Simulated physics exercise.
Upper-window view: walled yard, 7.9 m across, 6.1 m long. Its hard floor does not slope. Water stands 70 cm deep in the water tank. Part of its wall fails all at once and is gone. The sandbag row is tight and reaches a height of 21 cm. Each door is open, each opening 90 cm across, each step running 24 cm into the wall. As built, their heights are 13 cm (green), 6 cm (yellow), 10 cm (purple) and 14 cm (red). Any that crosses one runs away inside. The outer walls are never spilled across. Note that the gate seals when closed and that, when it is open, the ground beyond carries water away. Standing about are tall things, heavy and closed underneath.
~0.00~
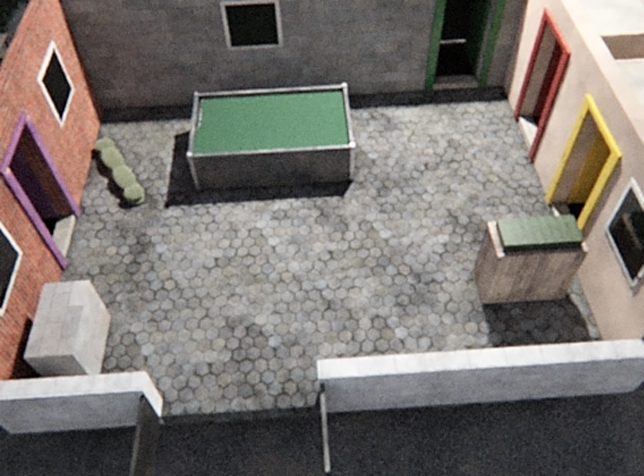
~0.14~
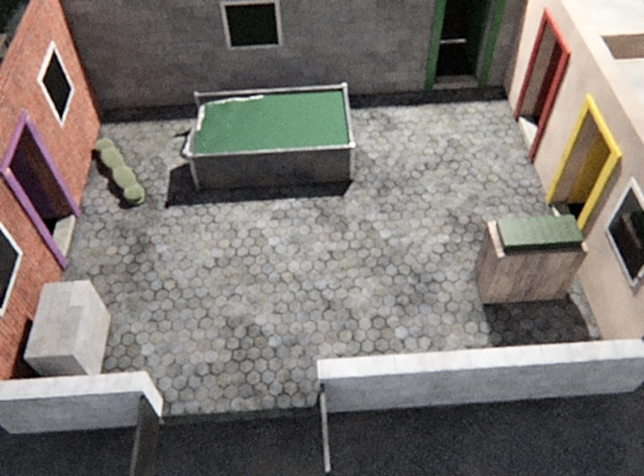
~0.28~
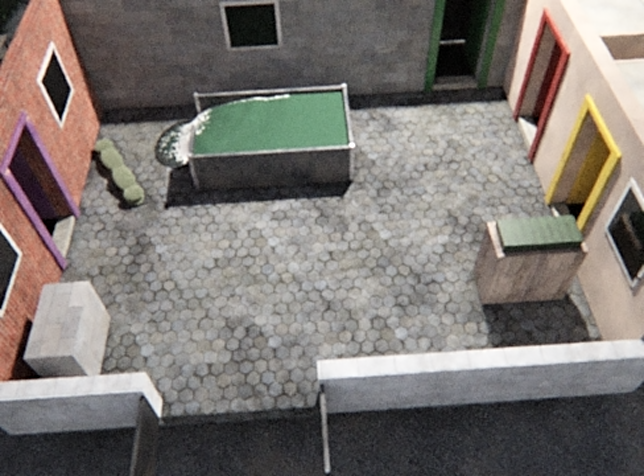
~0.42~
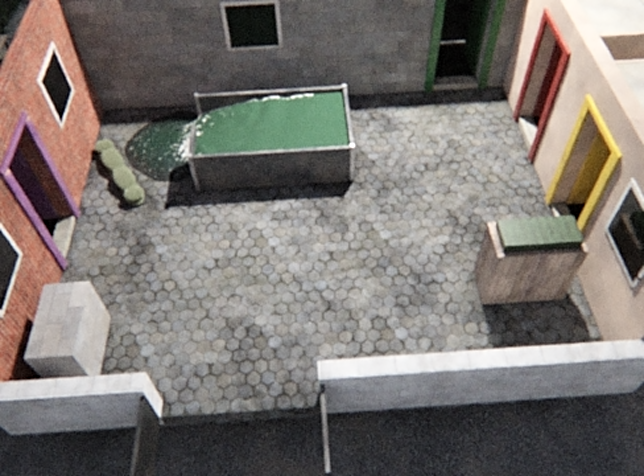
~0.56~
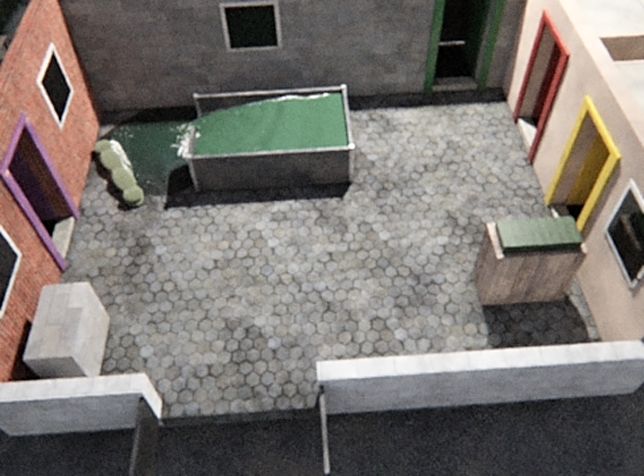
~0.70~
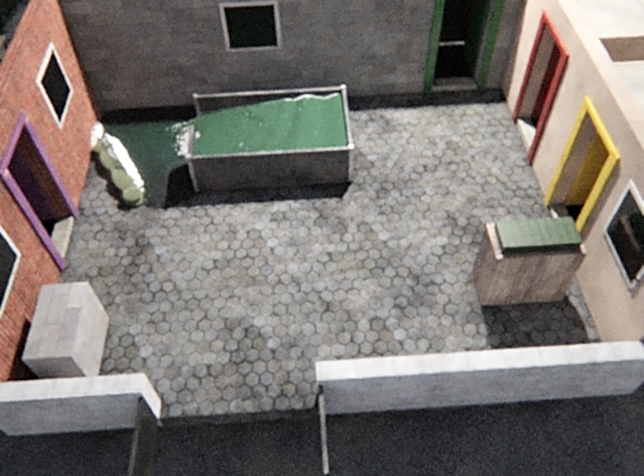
The video shows a walled yard with a raised tank of green water whose left end gives way; water pours out across the paving to the left, spreading around a row of rounded bushes near the purple door.
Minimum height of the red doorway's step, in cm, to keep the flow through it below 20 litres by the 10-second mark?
Roughly 5.5 cm.
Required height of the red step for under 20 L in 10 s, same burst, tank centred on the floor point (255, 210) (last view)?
6.0 cm, give or take.
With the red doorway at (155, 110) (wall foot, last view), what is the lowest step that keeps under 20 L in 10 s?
It needs roughly 31 cm.
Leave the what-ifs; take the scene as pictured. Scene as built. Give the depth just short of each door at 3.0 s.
Depths in cm: Green 0, yellow 0, purple 5, red 0.
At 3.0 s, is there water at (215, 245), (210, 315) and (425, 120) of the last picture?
1: Awash; 2: Unwetted; 3: Unwetted.
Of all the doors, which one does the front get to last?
The answer is the yellow door.
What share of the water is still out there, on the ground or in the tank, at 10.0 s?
Remaining share: Around 90 %.
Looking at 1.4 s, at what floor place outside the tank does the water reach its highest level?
Near pixel (102, 116).
After 1.4 s water covers 10 % of the floor, deepest (52 cm) near (102, 116); it has not reached the red door.
After 3.0 s water covers 30 % of the floor, deepest (38 cm) near (113, 146); it has not reached the red door.
After 10.0 s water covers 90 % of the floor, deepest (16 cm) near (99, 128); 8 cm at the red door, 0 litres in over its 14 cm step.
At the red door as built, the water arrived by 5.8 s and peaked near 9 cm at 6.8 s.
With a step of 5 cm, 26 litres would have come in within the 10 s; with 6 cm, 17 litres. So under 20 litres takes about 5.5 cm.
